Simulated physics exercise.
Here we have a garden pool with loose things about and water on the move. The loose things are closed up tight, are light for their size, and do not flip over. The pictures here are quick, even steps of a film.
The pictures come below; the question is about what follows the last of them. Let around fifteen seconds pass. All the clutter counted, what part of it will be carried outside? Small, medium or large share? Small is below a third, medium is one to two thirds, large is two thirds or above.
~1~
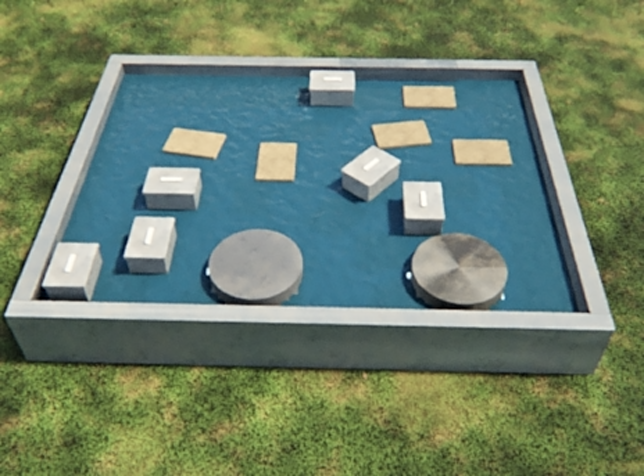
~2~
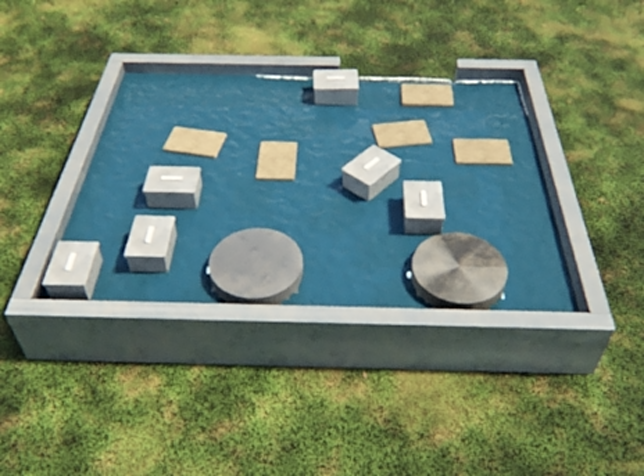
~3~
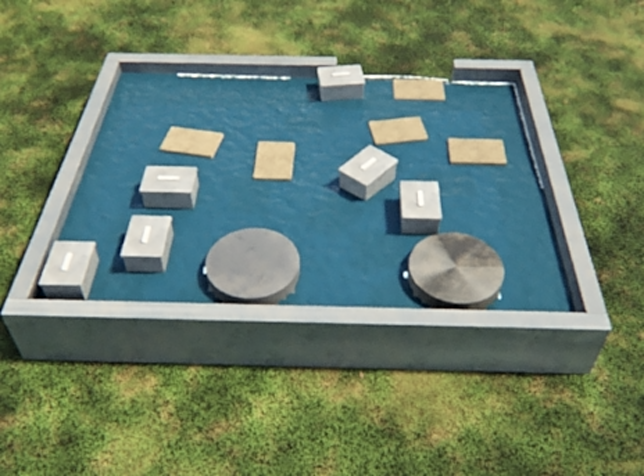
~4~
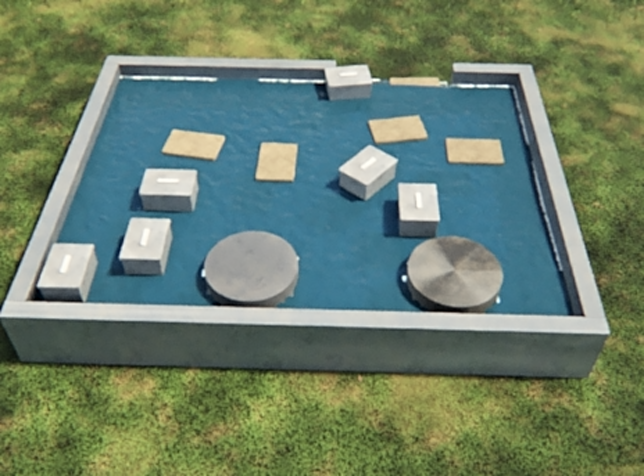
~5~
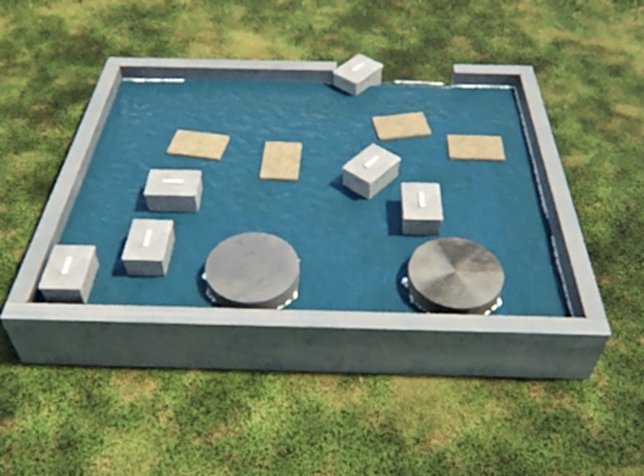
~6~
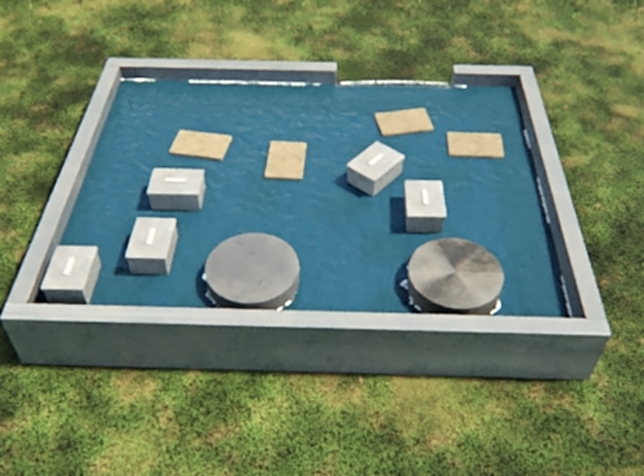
A medium share.
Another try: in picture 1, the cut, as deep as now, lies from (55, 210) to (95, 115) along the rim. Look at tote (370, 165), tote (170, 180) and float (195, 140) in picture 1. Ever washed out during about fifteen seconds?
First never exits, second exits, third exits.
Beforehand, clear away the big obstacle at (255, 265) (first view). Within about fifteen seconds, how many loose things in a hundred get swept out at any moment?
Around 50 in a hundred.
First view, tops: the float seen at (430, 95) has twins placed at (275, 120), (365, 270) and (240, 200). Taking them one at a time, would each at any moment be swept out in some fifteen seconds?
Outcomes in turn are expelled, not expelled, not expelled.
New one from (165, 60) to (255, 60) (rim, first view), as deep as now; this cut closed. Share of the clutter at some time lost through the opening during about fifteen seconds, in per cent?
It comes to about 30 per cent of the things.
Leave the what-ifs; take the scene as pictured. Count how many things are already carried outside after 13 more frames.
3.
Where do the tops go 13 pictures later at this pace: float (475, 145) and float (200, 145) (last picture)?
Estimated: (461, 117); (230, 141).
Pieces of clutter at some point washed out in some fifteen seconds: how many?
I make it 4.
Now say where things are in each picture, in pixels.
In the first frame, a float at (401, 133), afloat; a float at (482, 151), afloat; 0 of 11 have shifted.
In the second frame, a float at (402, 133) floats; a float at (482, 151), afloat; 1 of 11 have shifted.
In the third frame, a float at (398, 130), afloat, close to its start; a float at (477, 150), afloat; 3 of 11 have shifted.
In the fourth frame, a float at (398, 129), afloat, close to its start; a float at (474, 150) floats, close to its start; 5 of 11 have shifted.
In the fifth frame, a float at (401, 125) floats, close to its start; a float at (476, 147) floats, close to its start; 8 of 11 have shifted.
In the sixth frame, a float at (404, 121), afloat, close to its start; a float at (475, 144) floats, close to its start; 9 of 11 have shifted.
A moment on, 2 of 11 are out; 9 afloat.
Next, 3 of 11 are out; 8 afloat.
Later, 4 of 11 are out; 7 afloat.
In the end, 4 of 11 are out; 7 afloat.
